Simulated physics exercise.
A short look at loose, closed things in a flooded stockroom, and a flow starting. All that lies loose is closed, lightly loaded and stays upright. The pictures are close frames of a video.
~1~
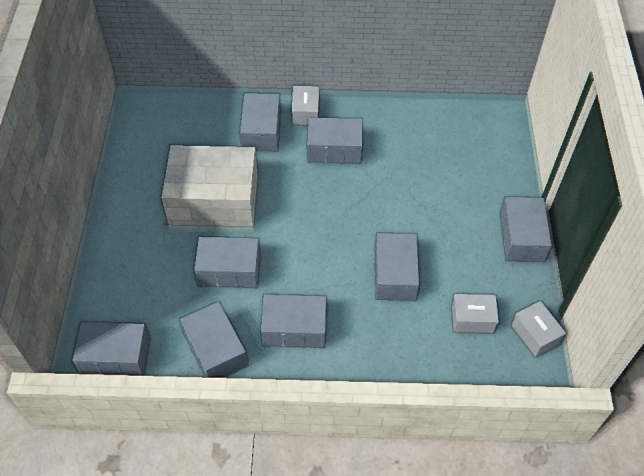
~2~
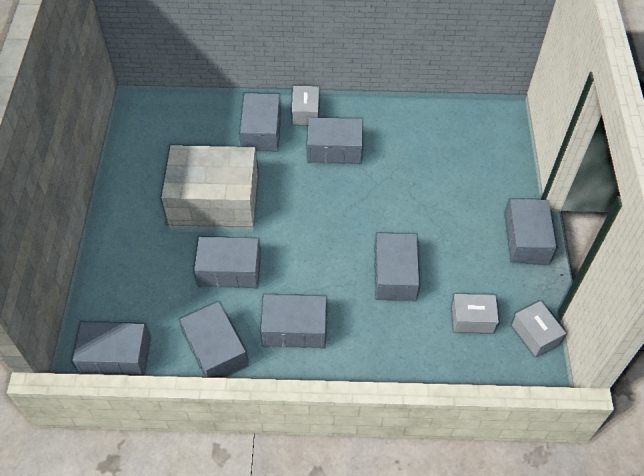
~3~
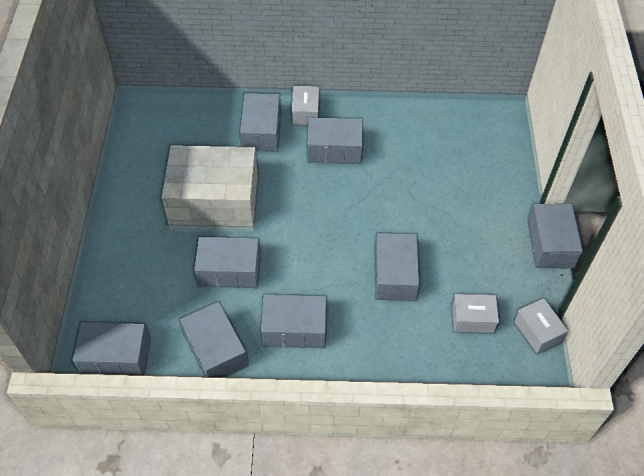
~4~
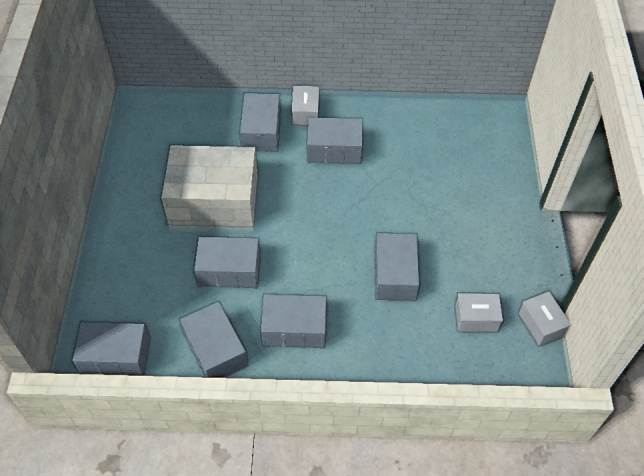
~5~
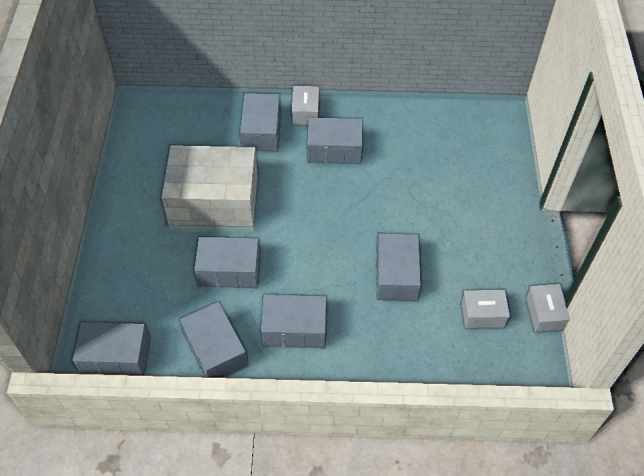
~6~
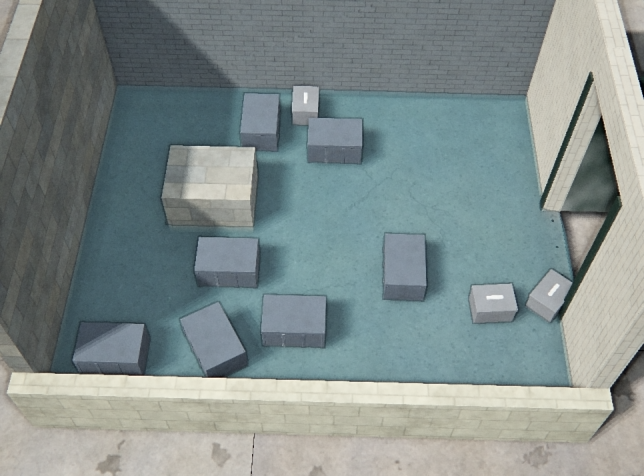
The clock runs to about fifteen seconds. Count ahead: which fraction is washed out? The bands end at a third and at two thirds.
Share: Between one and two thirds.
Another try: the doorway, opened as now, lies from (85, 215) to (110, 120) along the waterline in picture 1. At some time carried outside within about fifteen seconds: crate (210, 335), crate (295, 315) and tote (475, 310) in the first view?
One after the other: Still in, left behind, stays.
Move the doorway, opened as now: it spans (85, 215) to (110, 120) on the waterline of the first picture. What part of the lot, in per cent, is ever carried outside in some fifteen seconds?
Near 40 in a hundred.
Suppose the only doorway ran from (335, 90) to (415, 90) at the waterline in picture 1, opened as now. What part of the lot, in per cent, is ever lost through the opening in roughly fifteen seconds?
I make it 30 per cent.
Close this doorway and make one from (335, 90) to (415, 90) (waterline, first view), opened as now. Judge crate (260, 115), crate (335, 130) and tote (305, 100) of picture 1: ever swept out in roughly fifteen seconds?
In that order: Carried outside, carried outside, carried outside.
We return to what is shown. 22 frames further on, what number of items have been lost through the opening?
4 of them.
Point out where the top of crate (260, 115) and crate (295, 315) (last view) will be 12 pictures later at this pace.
Close to (316, 125) and (375, 314).
A moment on, 2 of 11 are out; 9 afloat.
Next, 3 of 11 are out; 8 afloat.
Later, 4 of 11 are out; 7 afloat.
In the end, 4 of 11 are out; 7 afloat.
